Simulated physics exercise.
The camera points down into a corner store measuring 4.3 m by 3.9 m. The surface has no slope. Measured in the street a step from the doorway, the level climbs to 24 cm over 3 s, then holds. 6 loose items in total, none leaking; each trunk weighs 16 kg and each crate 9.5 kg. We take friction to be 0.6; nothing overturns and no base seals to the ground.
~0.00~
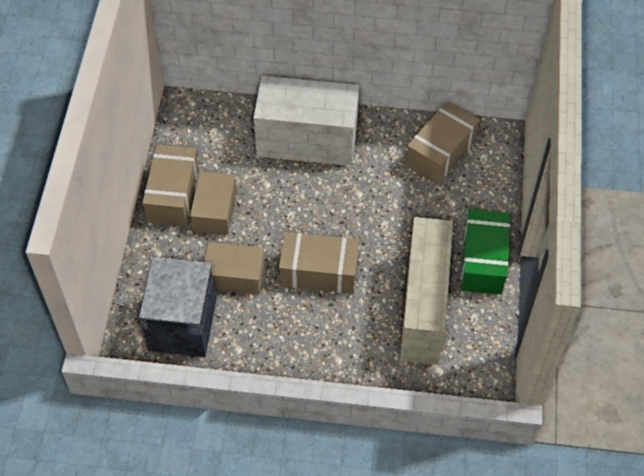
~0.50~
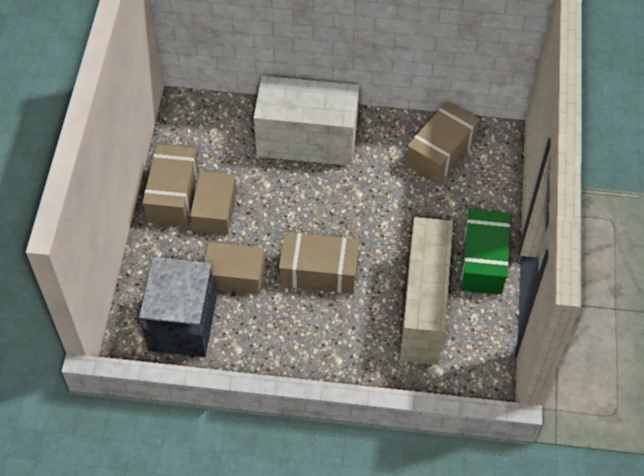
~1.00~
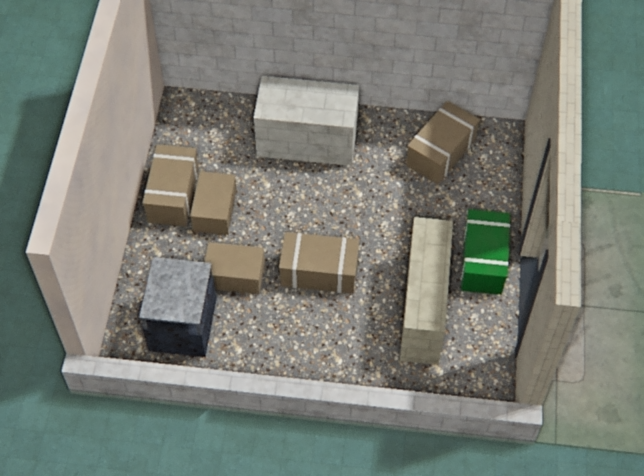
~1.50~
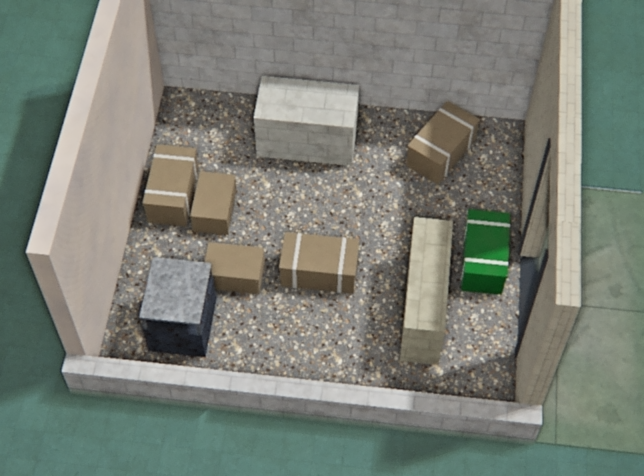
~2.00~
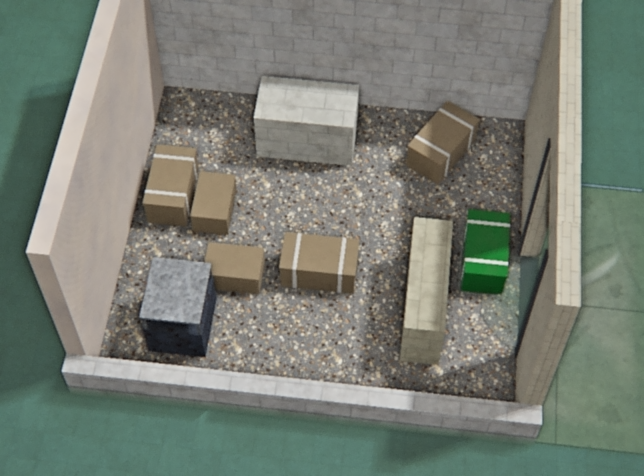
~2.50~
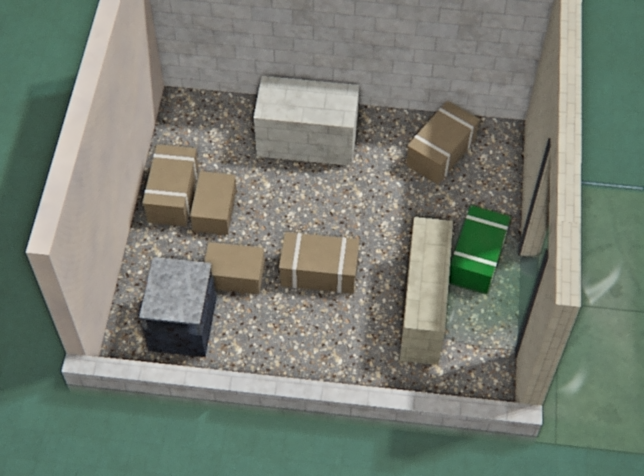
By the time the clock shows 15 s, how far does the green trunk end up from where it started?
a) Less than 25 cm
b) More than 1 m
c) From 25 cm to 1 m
Option b: More than 1 m.
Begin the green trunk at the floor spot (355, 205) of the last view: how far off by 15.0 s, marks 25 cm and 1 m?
What happens is it creeps a short distance.
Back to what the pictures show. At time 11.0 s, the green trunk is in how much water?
Roughly 8 cm at that moment.
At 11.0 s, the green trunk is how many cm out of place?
About 250 cm by then.
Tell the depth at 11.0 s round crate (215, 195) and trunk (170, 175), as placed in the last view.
Depths: Near 11 cm, then near 11 cm.
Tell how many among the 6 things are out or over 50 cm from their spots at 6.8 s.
It comes to 2.
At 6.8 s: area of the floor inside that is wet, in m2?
That flooded area is roughly 13 m2.
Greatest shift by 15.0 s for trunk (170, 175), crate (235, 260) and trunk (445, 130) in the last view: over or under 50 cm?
Taking them in order: Smaller; greater; greater.
After 3.5 s the green trunk is near (471, 226), 0.2 m from its start, aground; 0 afloat.
After 6.8 s the green trunk is near (452, 130), 1.5 m from its start, afloat; 2 afloat.
After 11.0 s the green trunk is near (251, 181), 2.6 m from its start, afloat; 6 afloat.
After 15.0 s the green trunk is near (303, 205), 2.0 m from its start, afloat; 6 afloat.
